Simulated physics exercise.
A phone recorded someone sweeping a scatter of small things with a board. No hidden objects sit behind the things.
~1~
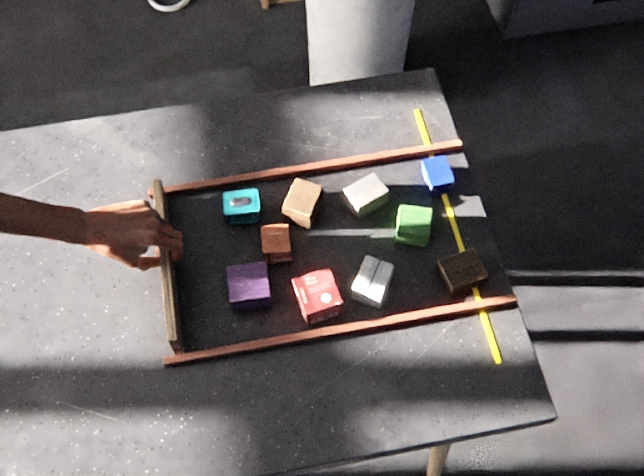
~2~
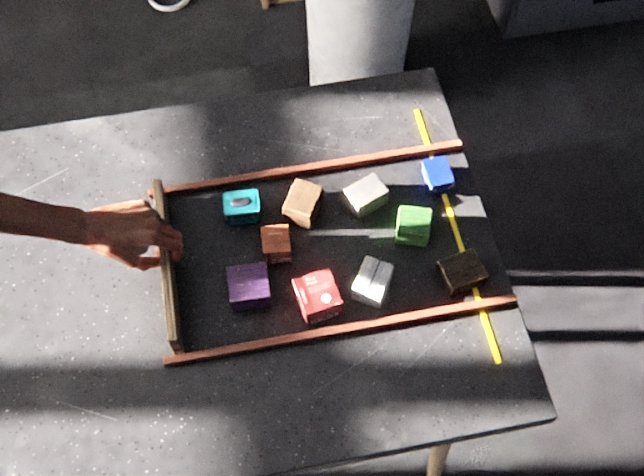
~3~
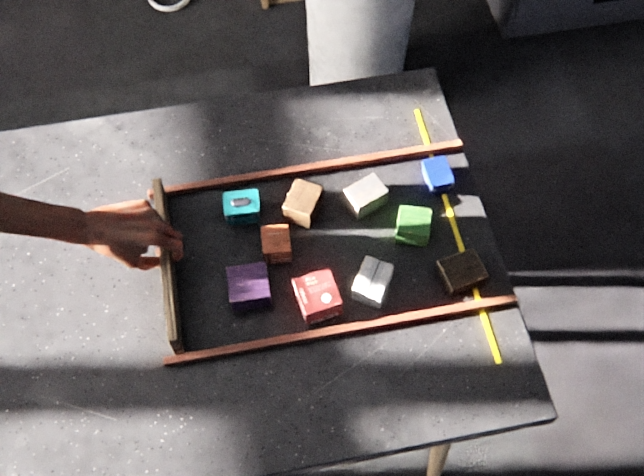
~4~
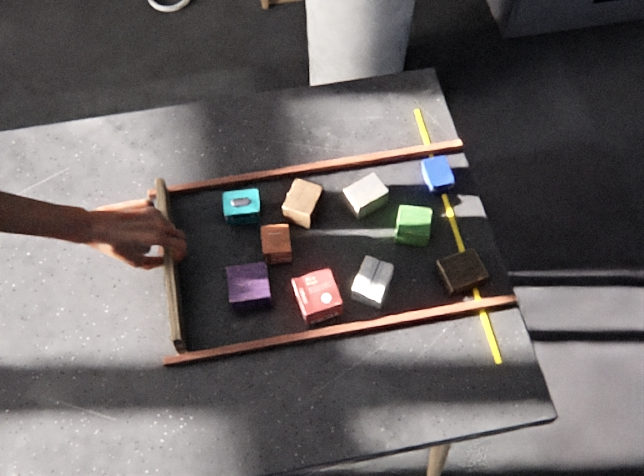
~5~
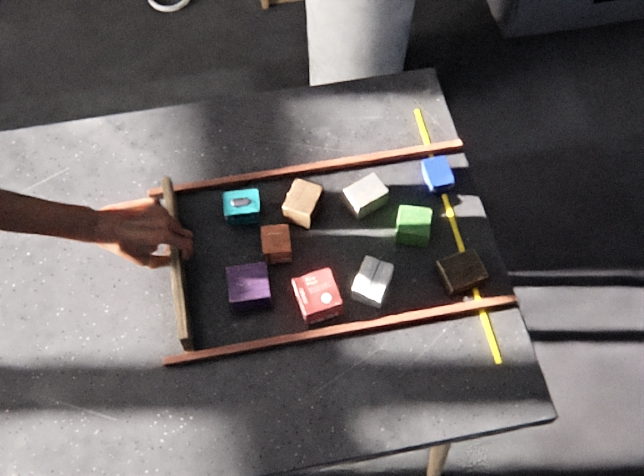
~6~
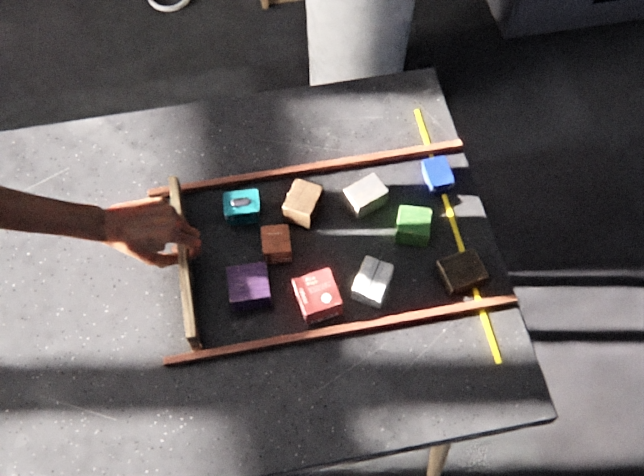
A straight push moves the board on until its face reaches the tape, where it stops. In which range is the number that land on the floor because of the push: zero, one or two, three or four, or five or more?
Five or more leave.
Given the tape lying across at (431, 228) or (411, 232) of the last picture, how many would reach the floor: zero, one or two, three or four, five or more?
Count by try - 3 or 4; 3 or 4.
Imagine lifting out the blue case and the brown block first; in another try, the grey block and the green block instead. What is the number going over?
Tally per try: 5 / 5.
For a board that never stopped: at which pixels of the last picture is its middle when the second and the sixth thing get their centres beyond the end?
At (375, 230) for the second, at (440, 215) for the sixth.
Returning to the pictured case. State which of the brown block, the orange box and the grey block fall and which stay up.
Brown block: Down; orange box: Up; grey block: Down.
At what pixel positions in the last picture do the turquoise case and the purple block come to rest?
The turquoise case finishes at (456, 172); the purple block finishes at (483, 245).
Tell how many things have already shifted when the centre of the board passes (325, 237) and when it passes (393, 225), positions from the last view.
The counts are 8 and 10.
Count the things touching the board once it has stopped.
3 touch it.
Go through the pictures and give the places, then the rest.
The first frame shows blue case (437, 176); black block (462, 272); green block (413, 226); board (167, 263); tape (454, 224).
The second frame shows black block (462, 272); purple block (249, 287).
The third frame shows green block (413, 226); white box (373, 282).
The fourth frame shows blue case (437, 176); red box (318, 297).
The fifth frame shows black block (462, 272); grey block (366, 196).
The sixth frame shows blue case (437, 176); black block (462, 272); green block (413, 226); board (185, 260); tape (454, 224).
A little later, none off yet; blue case at rest near (437, 176); black block at rest near (462, 272); green block at rest near (413, 226).
When it is over, the number that fall off is five or more; down, red box, brown block, white box, grey block, green block, black block and blue case.
